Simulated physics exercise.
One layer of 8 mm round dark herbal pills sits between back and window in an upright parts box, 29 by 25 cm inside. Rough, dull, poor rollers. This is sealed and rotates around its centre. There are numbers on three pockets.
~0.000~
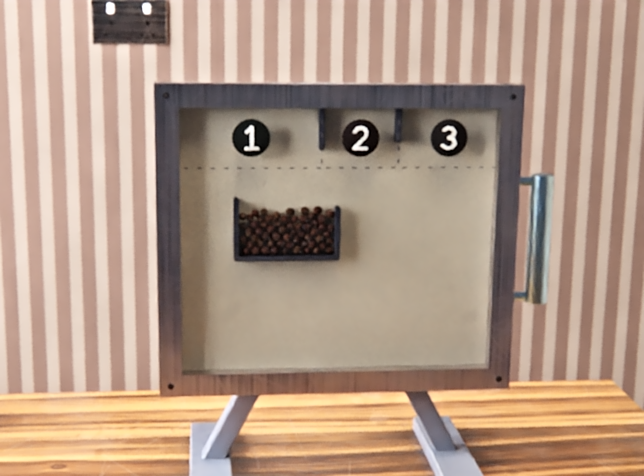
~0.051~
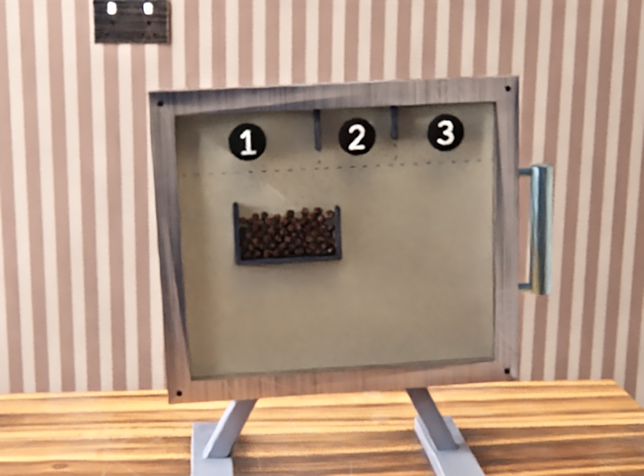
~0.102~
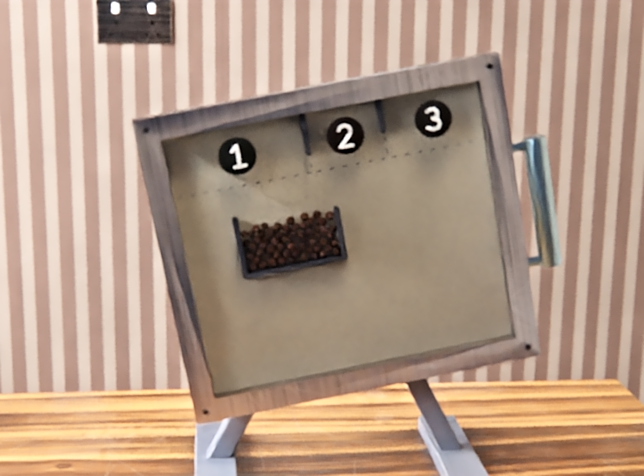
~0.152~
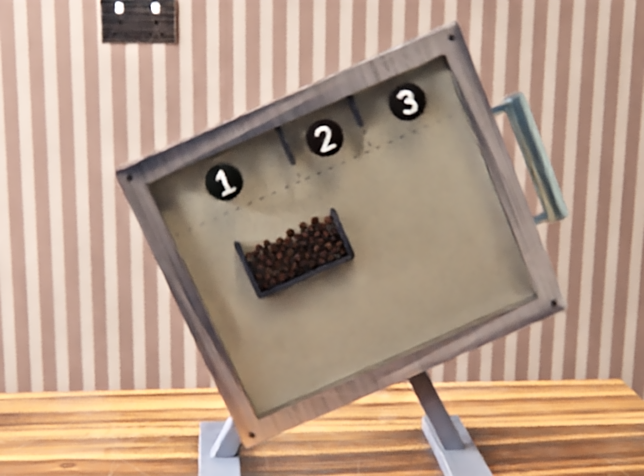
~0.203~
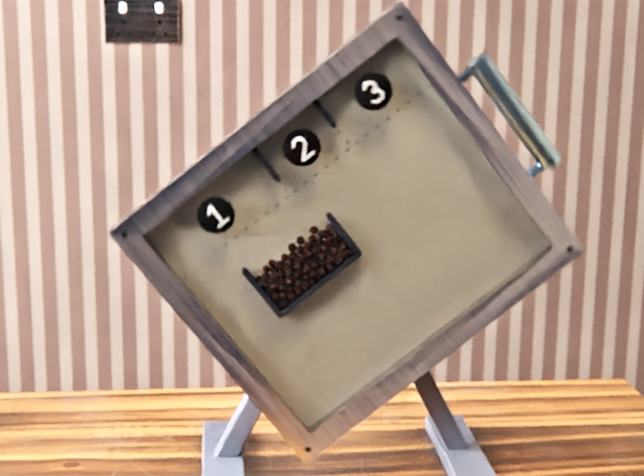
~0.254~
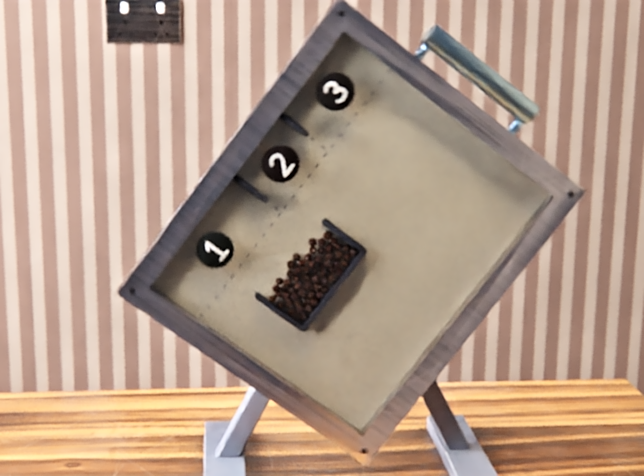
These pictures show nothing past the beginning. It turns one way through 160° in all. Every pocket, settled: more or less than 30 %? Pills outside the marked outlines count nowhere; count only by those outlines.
No. 1 more; 2 less; 3 less.
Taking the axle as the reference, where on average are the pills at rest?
Some 7 cm right and 13 cm below.
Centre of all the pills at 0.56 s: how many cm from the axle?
Right: About 3 cm; below: About 12 cm.
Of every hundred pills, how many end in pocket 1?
About 100 per cent.
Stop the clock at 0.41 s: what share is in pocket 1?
Share: Some 5 %.
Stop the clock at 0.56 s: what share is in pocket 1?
Share: Near 60 %.
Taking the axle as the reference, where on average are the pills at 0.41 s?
Roughly 1 centimetres to the left and 7 centimetres below.
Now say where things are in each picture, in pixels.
Level; about 60 pills; pills centred (287, 232); top one (318, 210); no. 1 (251, 138), no. 2 (361, 138), no. 3 (449, 138), in the first frame.
Turned 3° anticlockwise; pills centred (288, 234); top one (318, 211), in the second frame.
Turned 11° anticlockwise; pills centred (291, 241); top one (317, 214); wall ends (309, 152), (383, 130), (235, 220) to (336, 209), in the third frame.
Turned 24° anticlockwise; pills centred (296, 252); top one (329, 220), in the fourth frame.
Turned 38° anticlockwise; pills centred (303, 265); top one (330, 229), in the fifth frame.
Turned 53° anticlockwise; pills centred (311, 276); top one (328, 236); no. 1 (215, 250), no. 2 (281, 164), no. 3 (336, 92), in the sixth frame.
After 0.41 s, it stands 98° anticlockwise; the pills' middle is 1 cm left of and 7 cm below the centre; no. 1, 5 %.
After 0.56 s, it stands 141° anticlockwise; the pills' middle is 3 cm right of and 12 cm below the centre; no. 1, 60 %.
After 0.70 s, it stands 160° anticlockwise; the pills' middle is 7 cm right of and 13 cm below the centre; no. 1, 95 %.
All still by 1.1 s, it stands 160° anticlockwise; no. 1, 100 %, no. 2, 0 %, no. 3, 0 %.
